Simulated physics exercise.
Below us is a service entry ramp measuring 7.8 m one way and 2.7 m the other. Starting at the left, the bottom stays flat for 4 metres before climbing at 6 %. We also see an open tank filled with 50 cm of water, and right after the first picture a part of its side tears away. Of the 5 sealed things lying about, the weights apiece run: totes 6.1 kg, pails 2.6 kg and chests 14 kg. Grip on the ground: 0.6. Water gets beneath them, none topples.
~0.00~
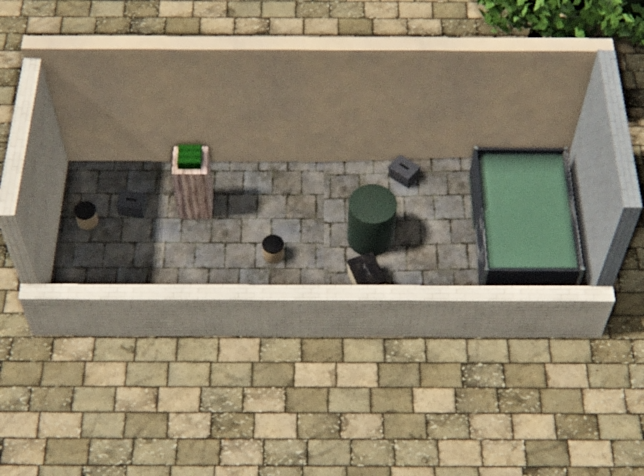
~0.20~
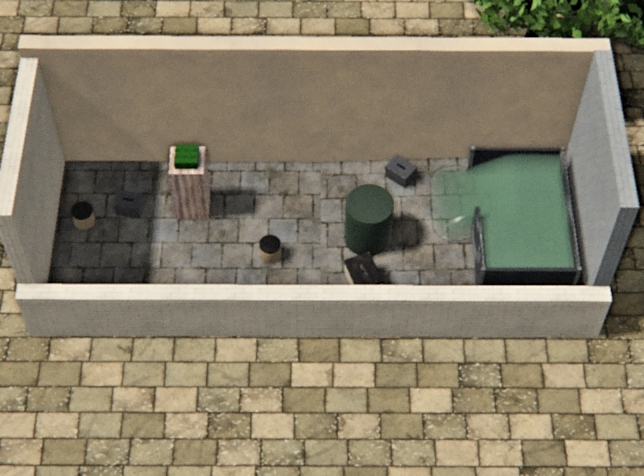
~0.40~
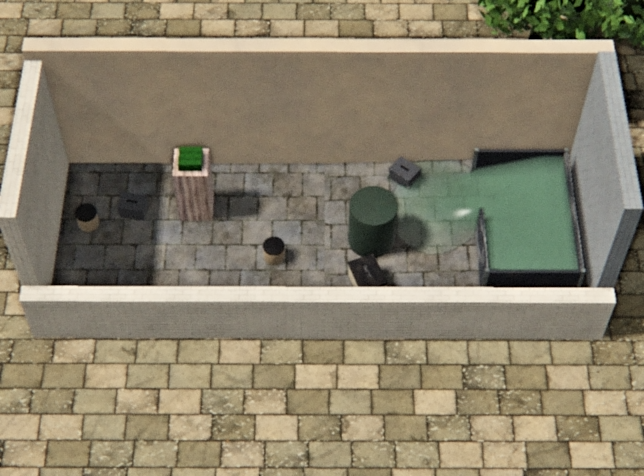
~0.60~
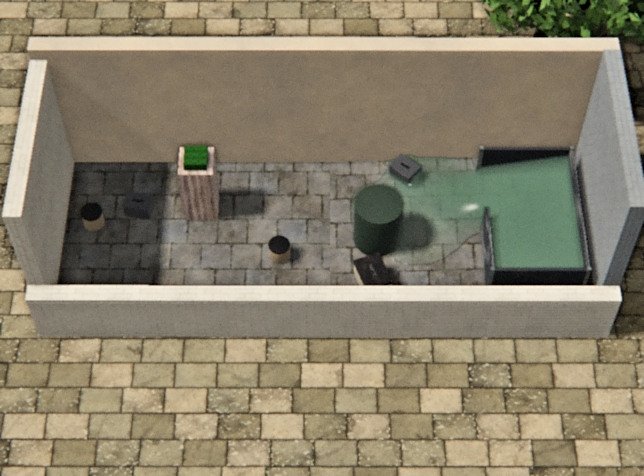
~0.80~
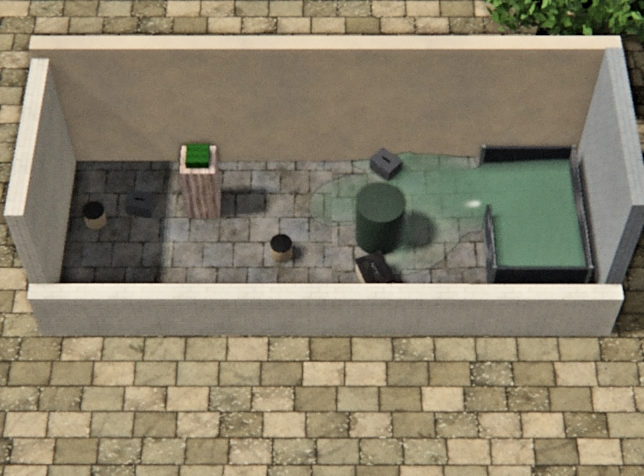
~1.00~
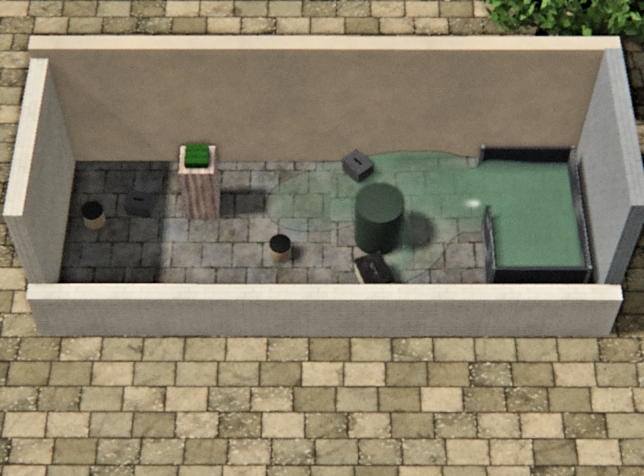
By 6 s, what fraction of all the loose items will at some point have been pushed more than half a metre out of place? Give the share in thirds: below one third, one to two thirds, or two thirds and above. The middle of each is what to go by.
It's going to be the middle band.
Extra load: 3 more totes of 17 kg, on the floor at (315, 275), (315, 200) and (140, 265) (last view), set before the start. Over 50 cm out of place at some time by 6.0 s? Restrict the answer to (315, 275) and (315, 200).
First one stays within it, second one goes beyond it.
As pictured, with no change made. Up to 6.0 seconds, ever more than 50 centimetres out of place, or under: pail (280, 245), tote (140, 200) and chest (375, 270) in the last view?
First crosses the line, second stays inside the line, third stays inside the line.
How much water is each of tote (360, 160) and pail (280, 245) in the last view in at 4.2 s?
Around 10 cm and 2 cm.
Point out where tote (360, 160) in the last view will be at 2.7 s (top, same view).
Roughly (82, 173) in the same view.
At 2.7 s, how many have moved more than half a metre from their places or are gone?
By my tally, 1.
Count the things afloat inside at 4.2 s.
The number is 2.
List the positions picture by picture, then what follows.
The first picture shows a tote at (405, 167) rests on the ground; a pail at (85, 210) rests on the ground; 2.7 m2 under water; 0 of 5 have shifted.
The second picture shows a tote at (402, 167) rests on the ground; a pail at (82, 210), on the bottom; 3.4 m2 under water; 0 of 5 have shifted.
The third picture shows a tote at (406, 169) rests on the ground; a pail at (86, 212), on the bottom; 4.5 m2 under water; 0 of 5 have shifted.
The fourth picture shows a tote at (406, 166), on the bottom, 8 cm from its start; a pail at (91, 211) rests on the ground; 5.4 m2 under water; 1 of 5 have shifted.
The fifth picture shows a tote at (386, 160), on the bottom, 42 cm from its start; a pail at (93, 210) rests on the ground; water covers 6.2 m2; 1 of 5 have shifted.
The sixth picture shows a tote at (358, 162), on the bottom, 83 cm from its start; a pail at (92, 210) rests on the ground; 7.2 m2 under water; 1 of 5 have shifted.
After 1.4 s 1 of 5 are over 50 cm from their spots; 1 afloat.
After 2.7 s 1 of 5 are over 50 cm from their spots; 1 afloat.
After 4.2 s 2 of 5 are over 50 cm from their spots; 2 afloat.
After 6.0 s 3 of 5 are over 50 cm from their spots, and 3 have been at some point; 4 afloat.
